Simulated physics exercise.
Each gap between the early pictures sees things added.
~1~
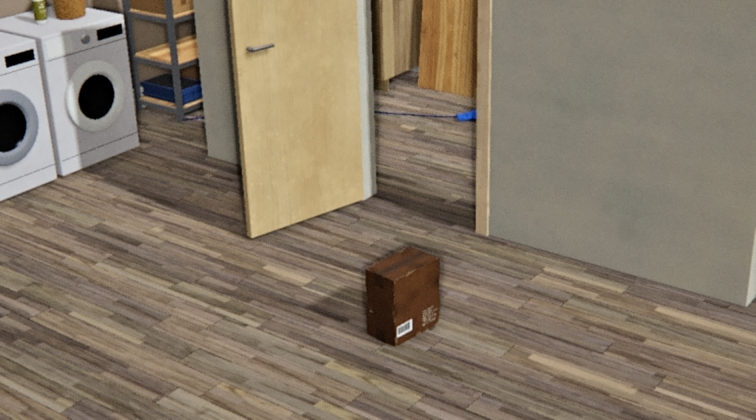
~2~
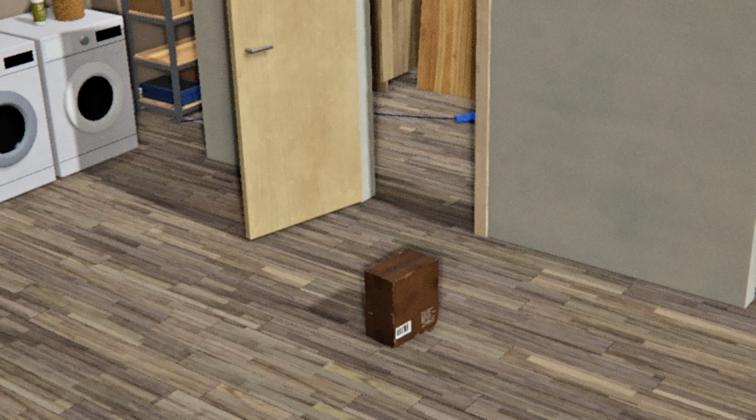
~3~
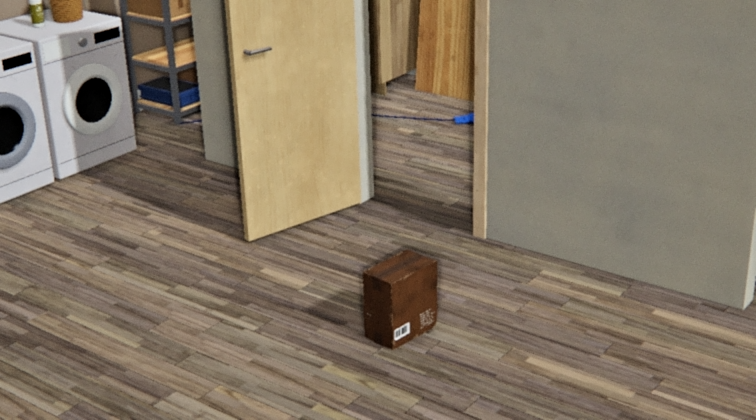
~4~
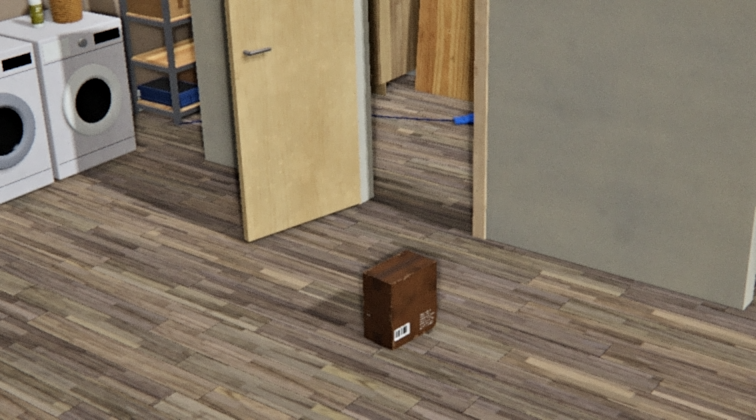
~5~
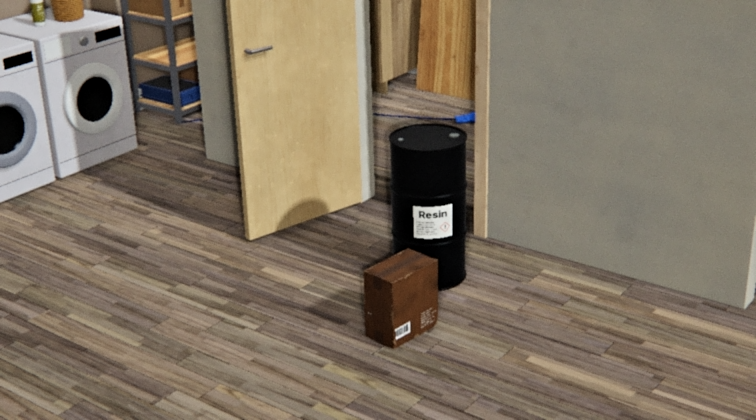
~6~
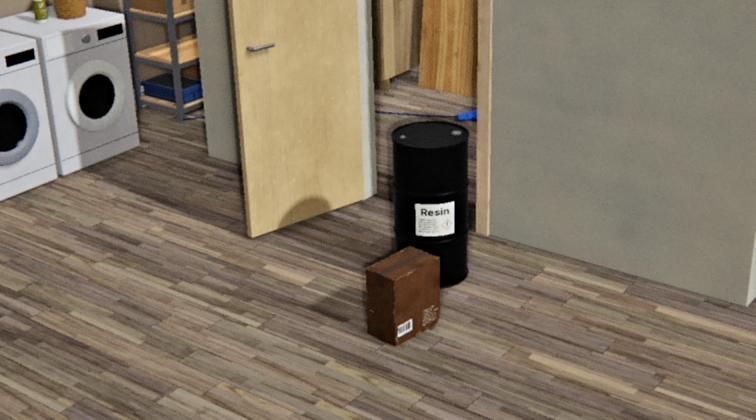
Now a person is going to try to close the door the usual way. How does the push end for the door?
The door swings fully shut.
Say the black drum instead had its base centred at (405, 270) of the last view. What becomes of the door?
Then it gets caught partway.
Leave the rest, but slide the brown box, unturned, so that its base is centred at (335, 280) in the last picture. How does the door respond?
After that it finishes its swing.
Then, 1.00 s later than the last frame, door at 82°.
Then, 1.80 s later than the last frame, door at 50°.
Then, 2.60 s later than the last frame, door at 17°.
When it is over, door at 0°; both as before. End places, in pixels of the last picture, black drum near (431, 205).
